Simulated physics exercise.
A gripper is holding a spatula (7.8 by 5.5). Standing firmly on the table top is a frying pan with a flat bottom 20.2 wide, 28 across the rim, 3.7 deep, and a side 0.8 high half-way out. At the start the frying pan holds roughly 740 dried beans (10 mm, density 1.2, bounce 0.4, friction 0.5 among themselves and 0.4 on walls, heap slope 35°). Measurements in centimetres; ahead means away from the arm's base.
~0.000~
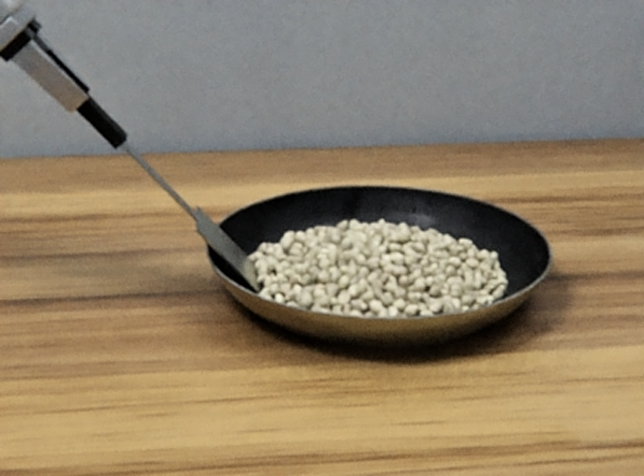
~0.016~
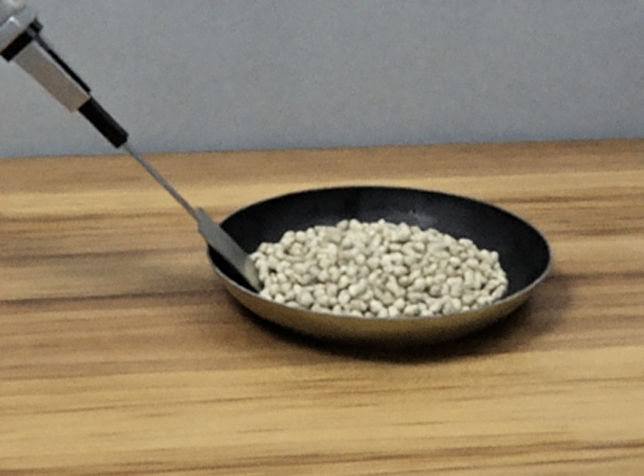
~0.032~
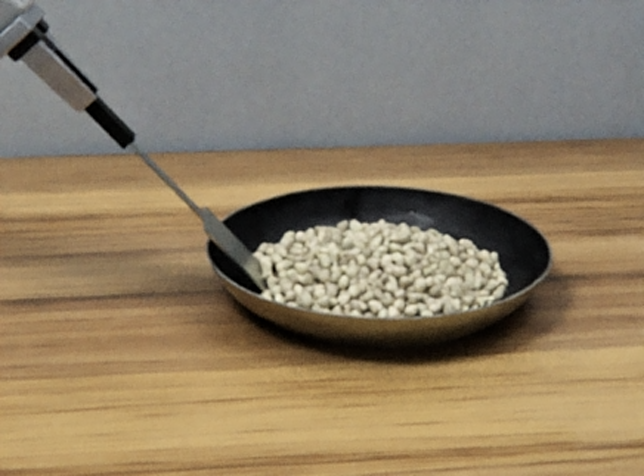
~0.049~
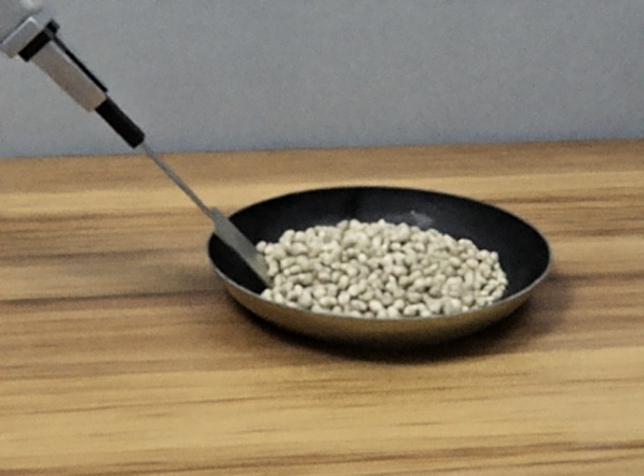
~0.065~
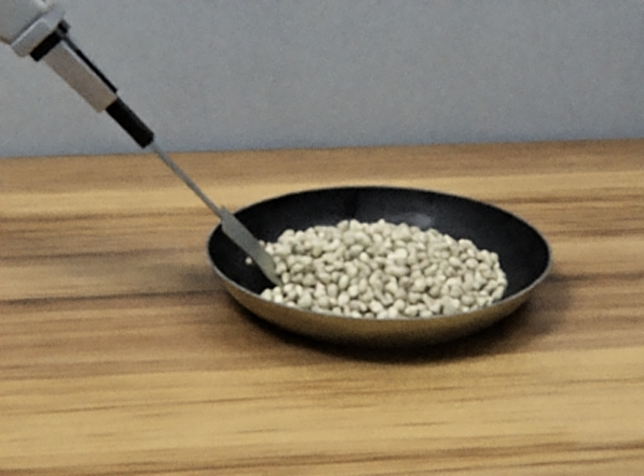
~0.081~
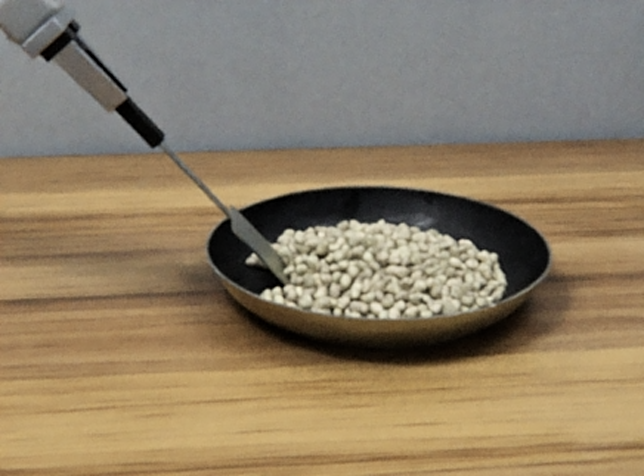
A grey metal spatula, held by a silver and black gripper reaching in from the upper left, slides slowly a short way to the right inside a frying pan, its blade pressing along the left edge of a heap of pale dried beans. The dark-lined pan rests on a striped brown wooden table before a plain grey wall, seen from slightly above. The heap barely changes, a few beans showing behind the blade, while the pan and camera stay still.
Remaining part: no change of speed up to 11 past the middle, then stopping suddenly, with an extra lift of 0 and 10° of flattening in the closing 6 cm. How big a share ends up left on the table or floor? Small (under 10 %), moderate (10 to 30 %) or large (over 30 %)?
Small.
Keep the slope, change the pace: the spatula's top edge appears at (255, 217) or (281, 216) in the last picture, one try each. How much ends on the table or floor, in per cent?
Estimates: Near 10 %, near 10 %.
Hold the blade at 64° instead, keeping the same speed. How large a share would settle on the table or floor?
10 %.
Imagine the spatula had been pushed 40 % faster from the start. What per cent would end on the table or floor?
Near 10 %.
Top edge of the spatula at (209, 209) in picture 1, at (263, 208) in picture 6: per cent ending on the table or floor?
About 10 per cent.
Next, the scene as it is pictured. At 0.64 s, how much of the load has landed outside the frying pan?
Share at that moment: Roughly 5 %.
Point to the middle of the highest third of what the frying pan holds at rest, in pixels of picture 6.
Pixel estimate: About (498, 254).
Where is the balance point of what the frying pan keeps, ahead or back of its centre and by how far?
Roughly 3.5 cm ahead.
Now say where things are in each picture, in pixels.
In the first picture, spatula top edge at (197, 218), sloping 50°; upper third of the load around (373, 261), from x 250 to 500, top at y 225; 735 in the frying pan.
In the second picture, spatula top edge at (198, 218), sloping 50°; upper third of the load around (373, 262), from x 250 to 500, top at y 225.
In the third picture, spatula top edge at (204, 218), sloping 50°; upper third of the load around (373, 262), from x 250 to 500, top at y 225.
In the fourth picture, spatula top edge at (214, 218), sloping 50°; upper third of the load around (373, 261), from x 250 to 500, top at y 225.
In the fifth picture, spatula top edge at (223, 218), sloping 50°; upper third of the load around (372, 261), from x 250 to 500, top at y 225.
In the sixth picture, spatula top edge at (232, 218), sloping 50°; upper third of the load around (373, 260), from x 250 to 500, top at y 225; 735 in the frying pan.
By 0.23 s, sloping 50°, highest piece 4 above the table; 735 in the frying pan.
By 0.37 s, sloping 47°, highest piece 4 above the table; 735 in the frying pan.
By 0.64 s, sloping 40°, highest piece 5 above the table; 697 in the frying pan, 37 on the table or floor, 1 on the blade or in flight.
By 1.69 s, sloping 40°, highest piece 5 above the table; 696 in the frying pan, 39 on the table or floor.
Final count, 696 in the frying pan, 39 on the table or floor. That is 5 % on the table or floor.
